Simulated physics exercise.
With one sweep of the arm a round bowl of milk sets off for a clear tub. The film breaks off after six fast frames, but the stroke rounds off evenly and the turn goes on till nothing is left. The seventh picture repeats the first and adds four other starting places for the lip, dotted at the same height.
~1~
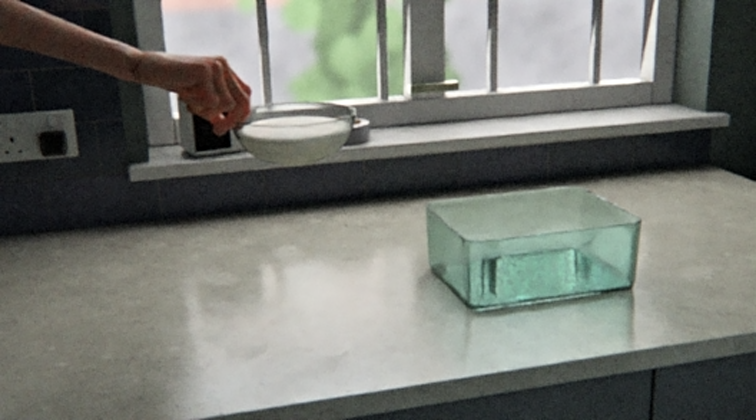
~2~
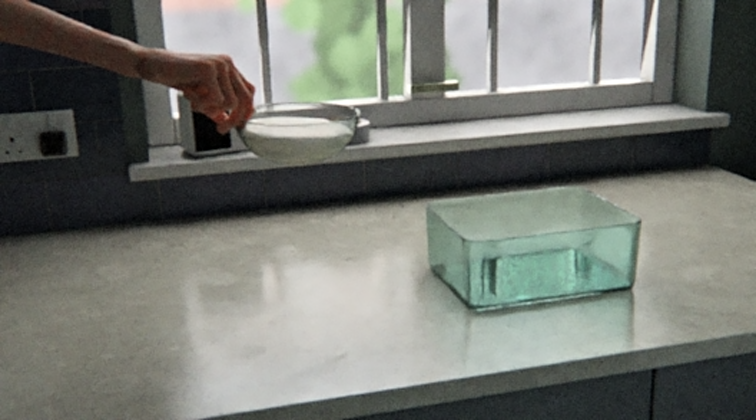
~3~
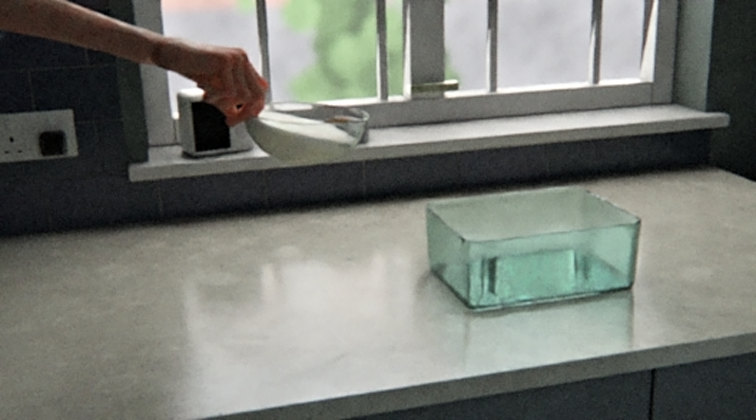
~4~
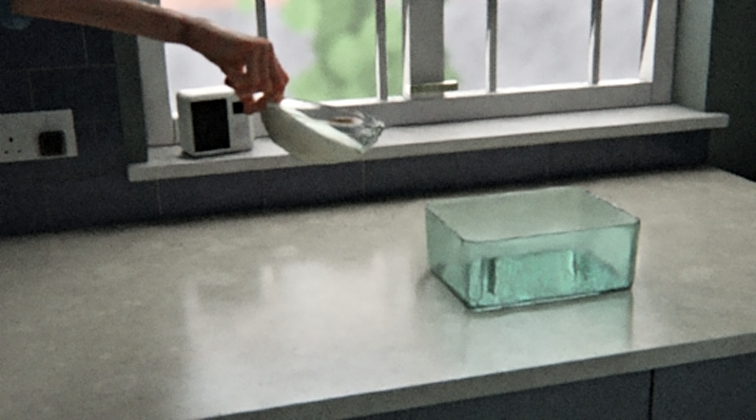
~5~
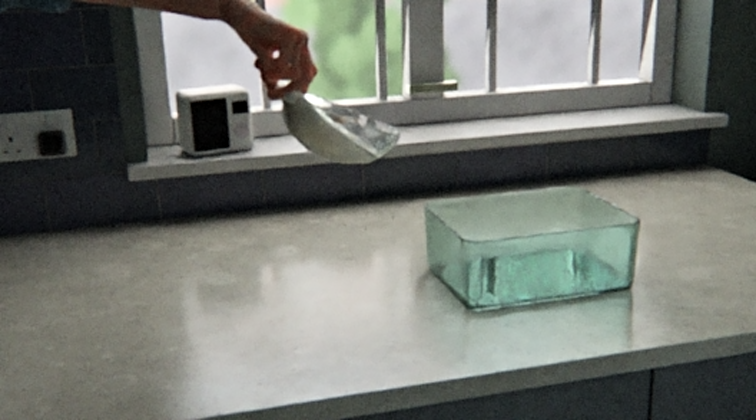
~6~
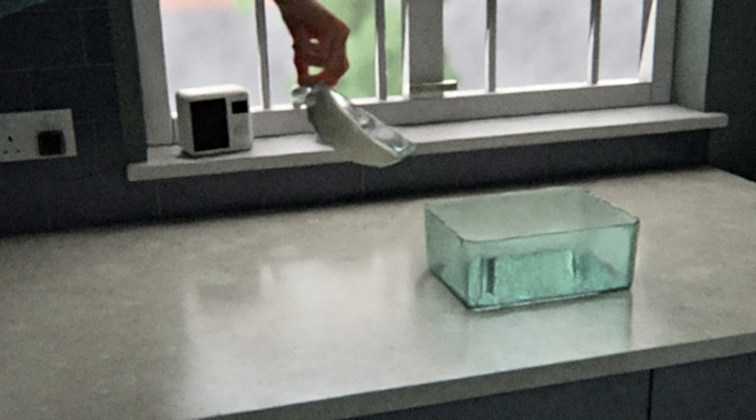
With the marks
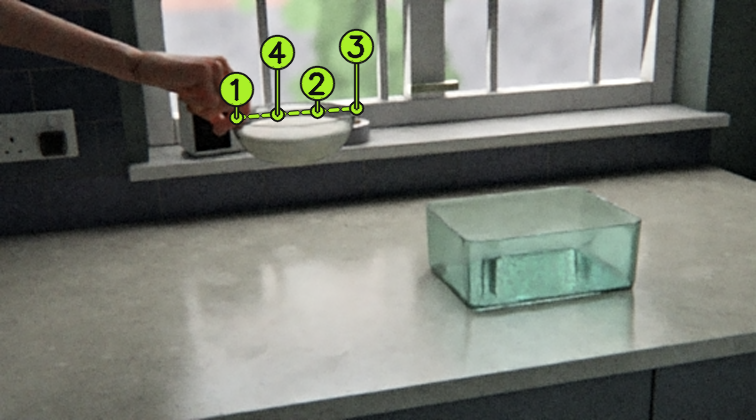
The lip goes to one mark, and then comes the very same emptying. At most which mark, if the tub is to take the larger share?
I would pick dot 4.
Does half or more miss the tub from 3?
No.
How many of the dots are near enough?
Three.
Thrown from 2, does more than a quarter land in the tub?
Yes, it does.
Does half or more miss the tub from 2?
No, not at all.
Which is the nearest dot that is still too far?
That is dot 1.
On the marked copy, 1 at (236, 117); 2 at (317, 111); 3 at (356, 108); 4 at (277, 114).
With 1, about 17 % lands in the tub, 76 % falls short and 7 % goes beside or beyond.
With 2, about 73 % lands in the tub, 8 % falls short and 20 % goes beside or beyond.
With 3, about 78 % lands in the tub, 10 % falls short and 12 % goes beside or beyond.
With 4, about 68 % lands in the tub, 22 % falls short and 10 % goes beside or beyond.
